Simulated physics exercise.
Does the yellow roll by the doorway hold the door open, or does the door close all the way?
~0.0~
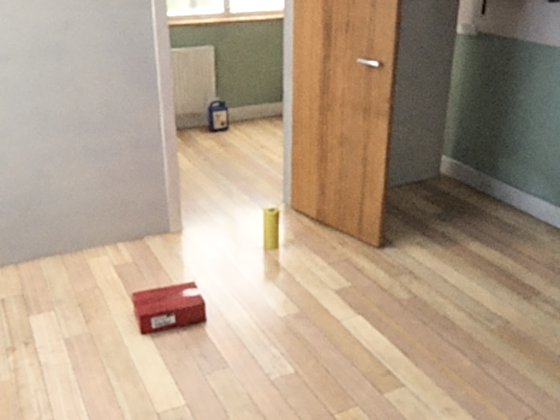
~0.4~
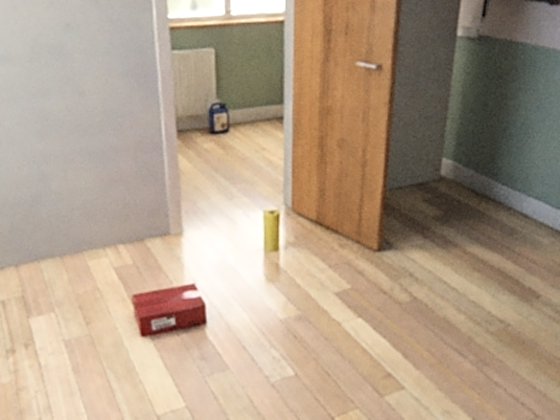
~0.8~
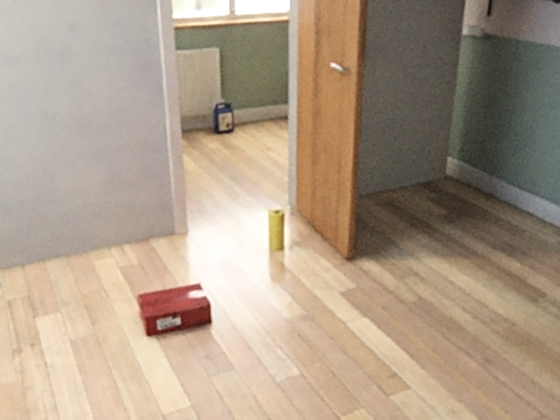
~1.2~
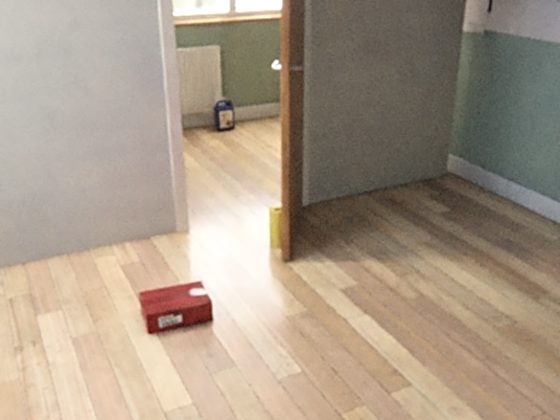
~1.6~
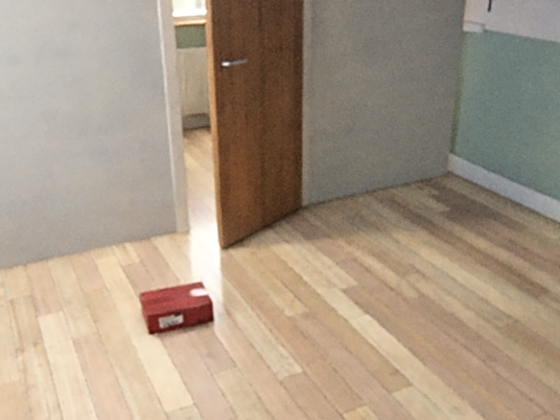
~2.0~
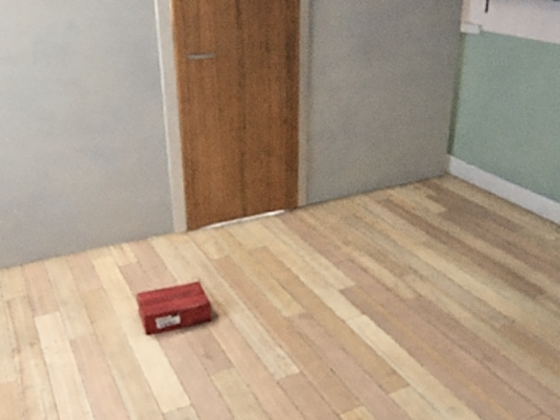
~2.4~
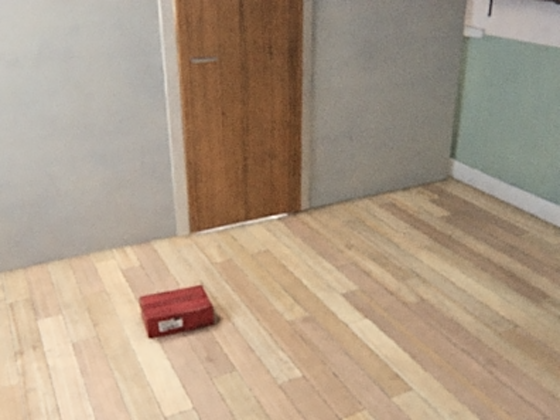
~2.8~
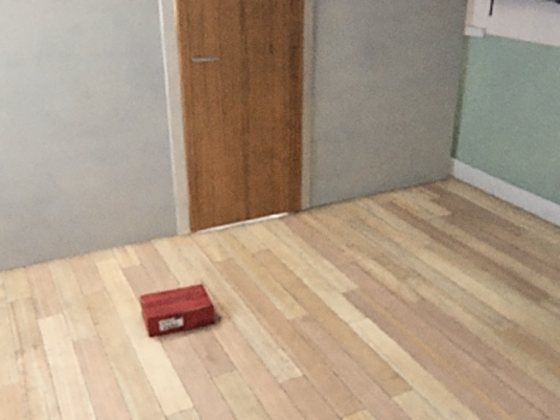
The door closes all the way. It swings past where the yellow roll was standing, the roll goes out of sight, and the door ends up shut in its frame.
Wooden door swinging fully shut in a grey wall, hiding a yellow roll from view while a red box stays put.
